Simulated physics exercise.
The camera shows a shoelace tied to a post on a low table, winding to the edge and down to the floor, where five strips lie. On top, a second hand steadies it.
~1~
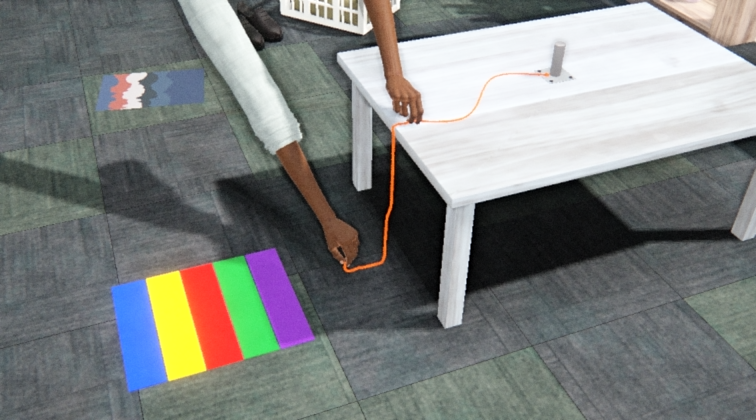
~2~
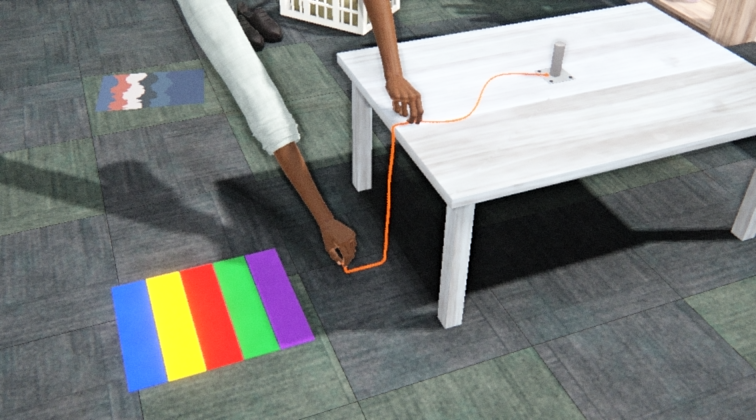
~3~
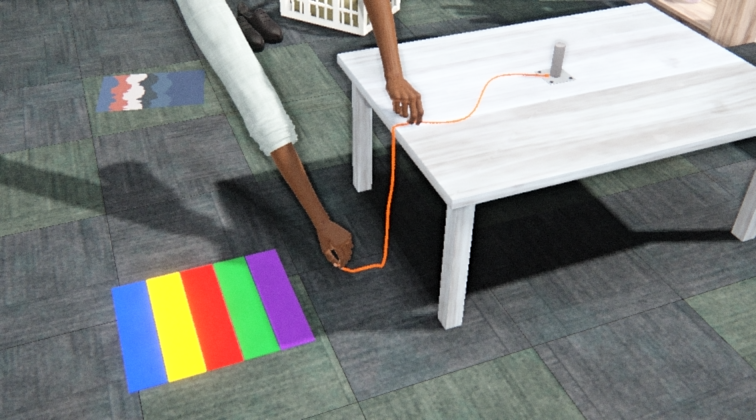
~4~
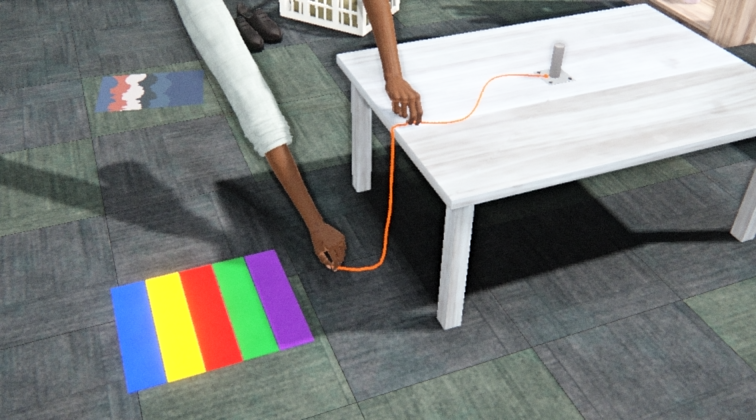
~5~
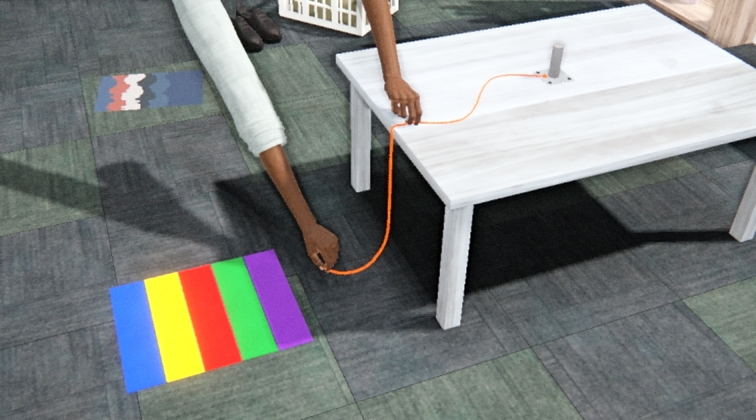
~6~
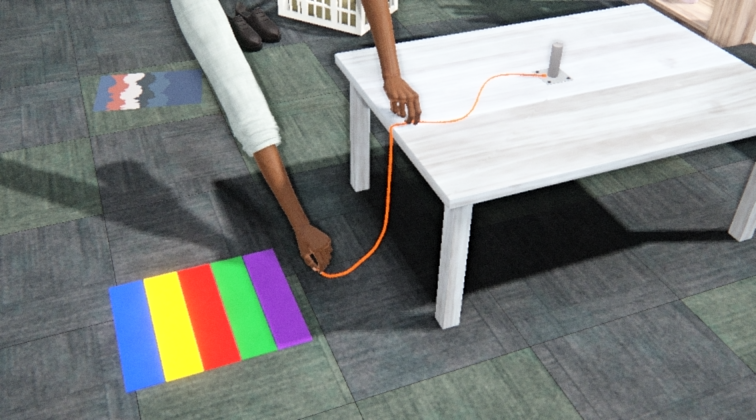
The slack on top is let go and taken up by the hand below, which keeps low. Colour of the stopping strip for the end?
Red.
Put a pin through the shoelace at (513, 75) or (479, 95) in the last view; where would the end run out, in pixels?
Try one gives (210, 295); try two gives (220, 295).
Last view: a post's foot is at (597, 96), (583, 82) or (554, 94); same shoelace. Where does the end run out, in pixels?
Try by try, around (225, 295), (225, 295) and (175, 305).
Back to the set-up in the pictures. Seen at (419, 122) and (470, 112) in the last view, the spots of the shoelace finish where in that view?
The first one ends up at (387, 128) and the second one at (438, 109).
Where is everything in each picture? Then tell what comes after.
End (345, 263); purple (291, 326); green (256, 335); red (220, 345); yellow (183, 355); blue (144, 366), in the first frame.
End (343, 263); shoelace through (515, 74) (481, 95) (444, 122) (393, 144) (389, 204) (385, 256), in the second frame.
End (339, 265), in the third frame.
End (332, 267); shoelace through (514, 75) (481, 96) (444, 123) (393, 145) (390, 205) (383, 256), in the fourth frame.
End (325, 269), in the fifth frame.
End (318, 270); shoelace through (512, 75) (479, 96) (442, 122) (391, 145) (388, 205) (369, 255), in the sixth frame.
Soon after, end near (264, 283); over purple.
Then, end near (224, 293); over green.
At full stretch, end near (201, 299); over red. It gets as far as the red strip.
